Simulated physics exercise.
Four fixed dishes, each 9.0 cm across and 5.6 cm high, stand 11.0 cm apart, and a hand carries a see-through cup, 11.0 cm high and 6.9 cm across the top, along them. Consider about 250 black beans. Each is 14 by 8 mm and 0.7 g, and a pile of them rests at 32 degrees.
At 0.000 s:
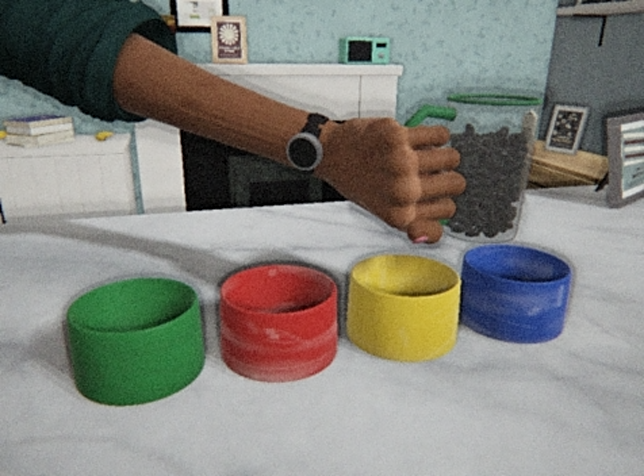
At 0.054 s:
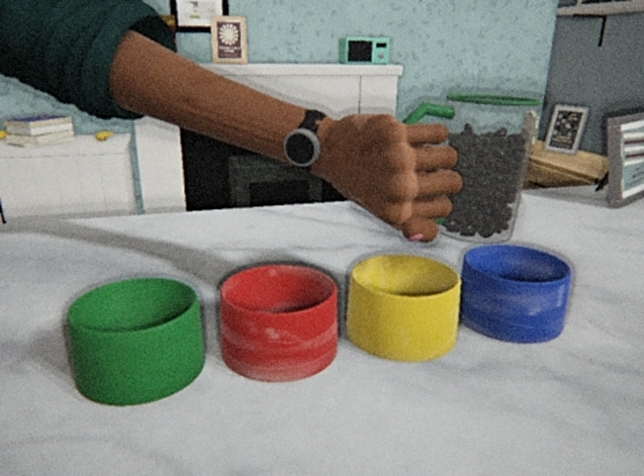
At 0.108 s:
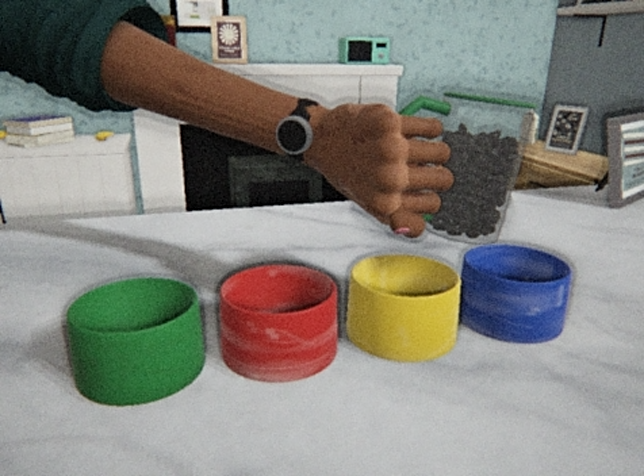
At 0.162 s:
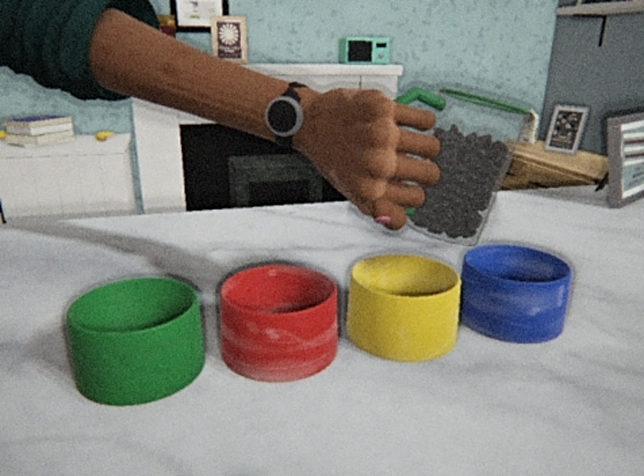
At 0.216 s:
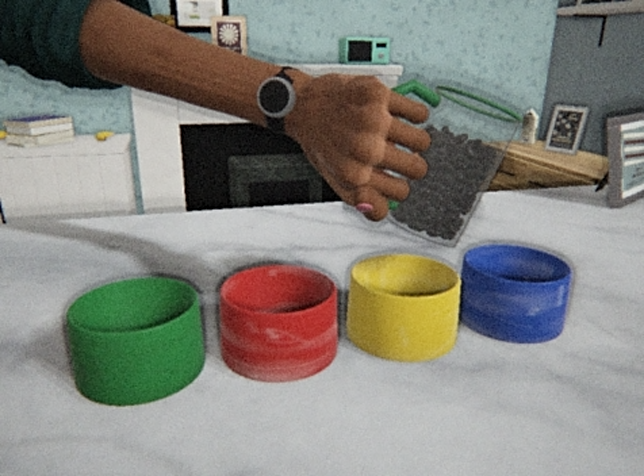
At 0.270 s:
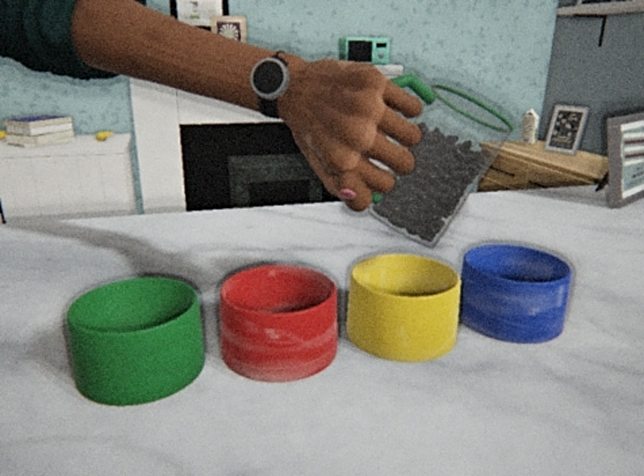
The video shows a hand wearing a dark watch holding a clear cup of black beans behind green, red, yellow and blue dishes on a marble surface, then moving it slightly left while steadily tilting it to the right.
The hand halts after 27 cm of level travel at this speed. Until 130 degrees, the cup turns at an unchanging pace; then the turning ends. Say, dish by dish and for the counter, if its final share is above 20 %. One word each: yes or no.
Red: Yes; blue: No; green: No; yellow: No; counter: No.
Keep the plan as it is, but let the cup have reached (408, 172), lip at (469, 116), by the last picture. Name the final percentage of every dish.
Then red 60, blue 0, green 0, and yellow 0.
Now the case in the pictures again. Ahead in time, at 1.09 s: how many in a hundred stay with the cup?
That would be some 30 per cent.
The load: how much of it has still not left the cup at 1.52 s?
Estimate: Some 0 %.
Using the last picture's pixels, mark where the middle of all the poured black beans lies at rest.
Look around (282, 323) in the last picture.
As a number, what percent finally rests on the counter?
The figure is about 10 percent.
After 0.76 s, tilt 99 degrees; cup holds 100 %.
After 1.09 s, tilt 130 degrees; cup holds 30 %, red 60 %, yellow 5 %.
After 1.52 s, tilt 130 degrees; cup holds 0 %, red 90 %, yellow 5 %.
At rest (2.2 s), red 90 %, blue 0 %, green 0 %, yellow 5 %, counter 10 %.
